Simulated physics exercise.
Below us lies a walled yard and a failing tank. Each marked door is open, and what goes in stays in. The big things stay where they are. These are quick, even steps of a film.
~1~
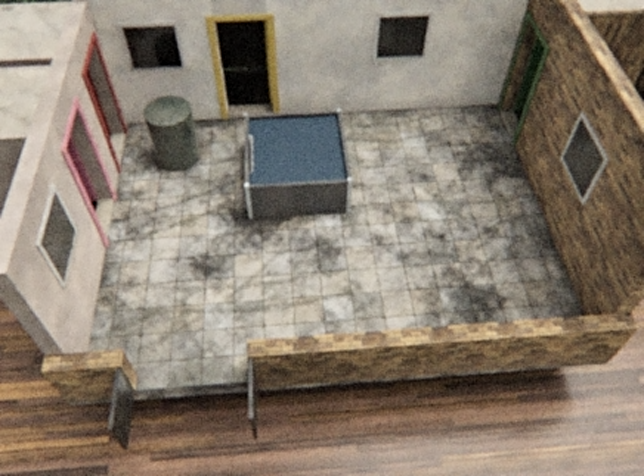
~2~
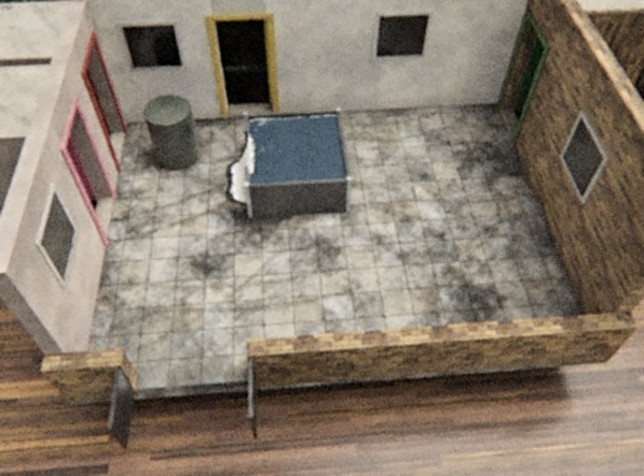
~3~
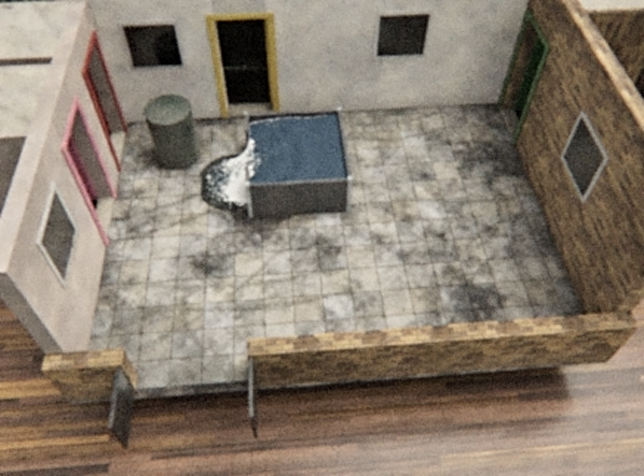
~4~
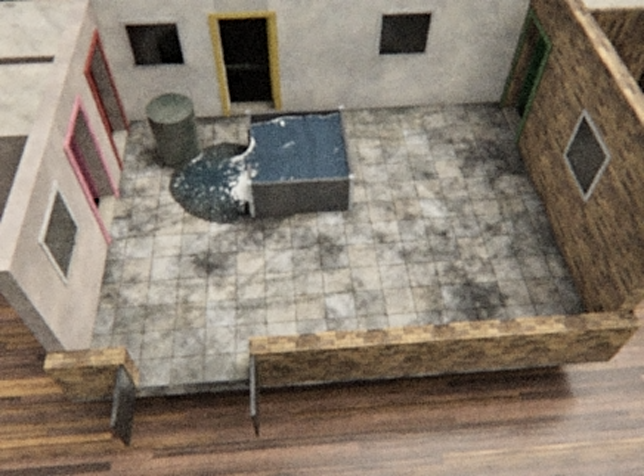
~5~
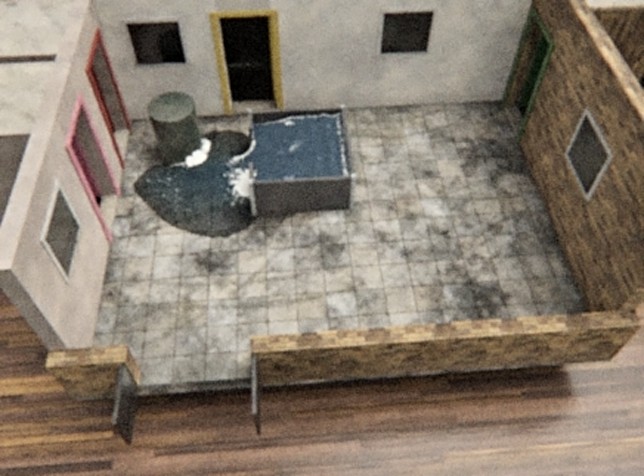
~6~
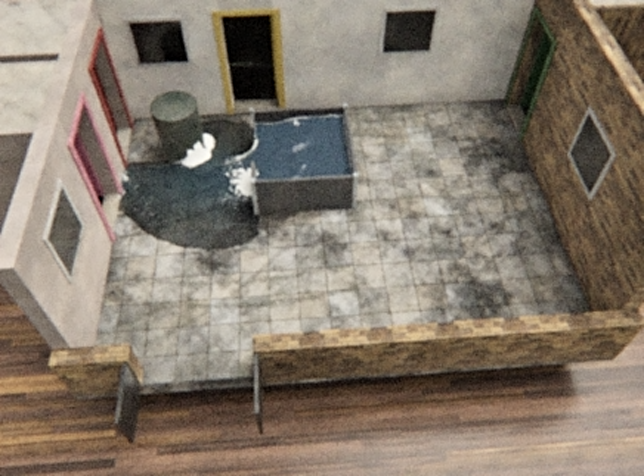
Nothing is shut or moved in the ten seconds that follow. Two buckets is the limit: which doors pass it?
The pink door lets in a lot; the red door lets in a lot; the green door admits no more than that; the yellow door admits no more than that.
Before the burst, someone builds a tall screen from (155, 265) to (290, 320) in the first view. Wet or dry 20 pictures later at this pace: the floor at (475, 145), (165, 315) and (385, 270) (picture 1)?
In turn: No water, under water, no water.
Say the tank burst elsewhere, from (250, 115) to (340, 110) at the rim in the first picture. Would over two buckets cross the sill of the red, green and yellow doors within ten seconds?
The red door lets more in, the green door passes that mark, the yellow door lets more in.
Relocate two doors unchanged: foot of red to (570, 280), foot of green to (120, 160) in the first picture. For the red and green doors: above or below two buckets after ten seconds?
My reading: The red one lets less in, the green one lets more in.
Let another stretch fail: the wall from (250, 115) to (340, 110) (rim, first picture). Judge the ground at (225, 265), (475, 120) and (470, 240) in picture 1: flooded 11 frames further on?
As listed: Clear, awash, free of water.
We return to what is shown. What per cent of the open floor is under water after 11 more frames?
Some 25 per cent.
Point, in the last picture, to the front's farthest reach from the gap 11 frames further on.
At about (91, 372).
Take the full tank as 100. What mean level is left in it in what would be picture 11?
Roughly 62 per cent.
A moment on, water covers 20 % of the floor; the pink door over two buckets in, the red door under two buckets in, the green door not reached, the yellow door wet at the sill, nothing in.
Next, water covers 25 % of the floor; the pink door far over two buckets in, the red door under two buckets in, the green door not reached, the yellow door wet at the sill, nothing in.
Then, water covers 35 % of the floor; the pink door far over two buckets in, the red door under two buckets in, the green door not reached, the yellow door wet at the sill, nothing in.
Later, water covers 55 % of the floor; the pink door far over two buckets in, the red door over two buckets in, the green door not reached, the yellow door under two buckets in.
In the end, water covers 90 % of the floor; the pink door far over two buckets in, the red door over two buckets in, the green door under two buckets in, the yellow door under two buckets in.
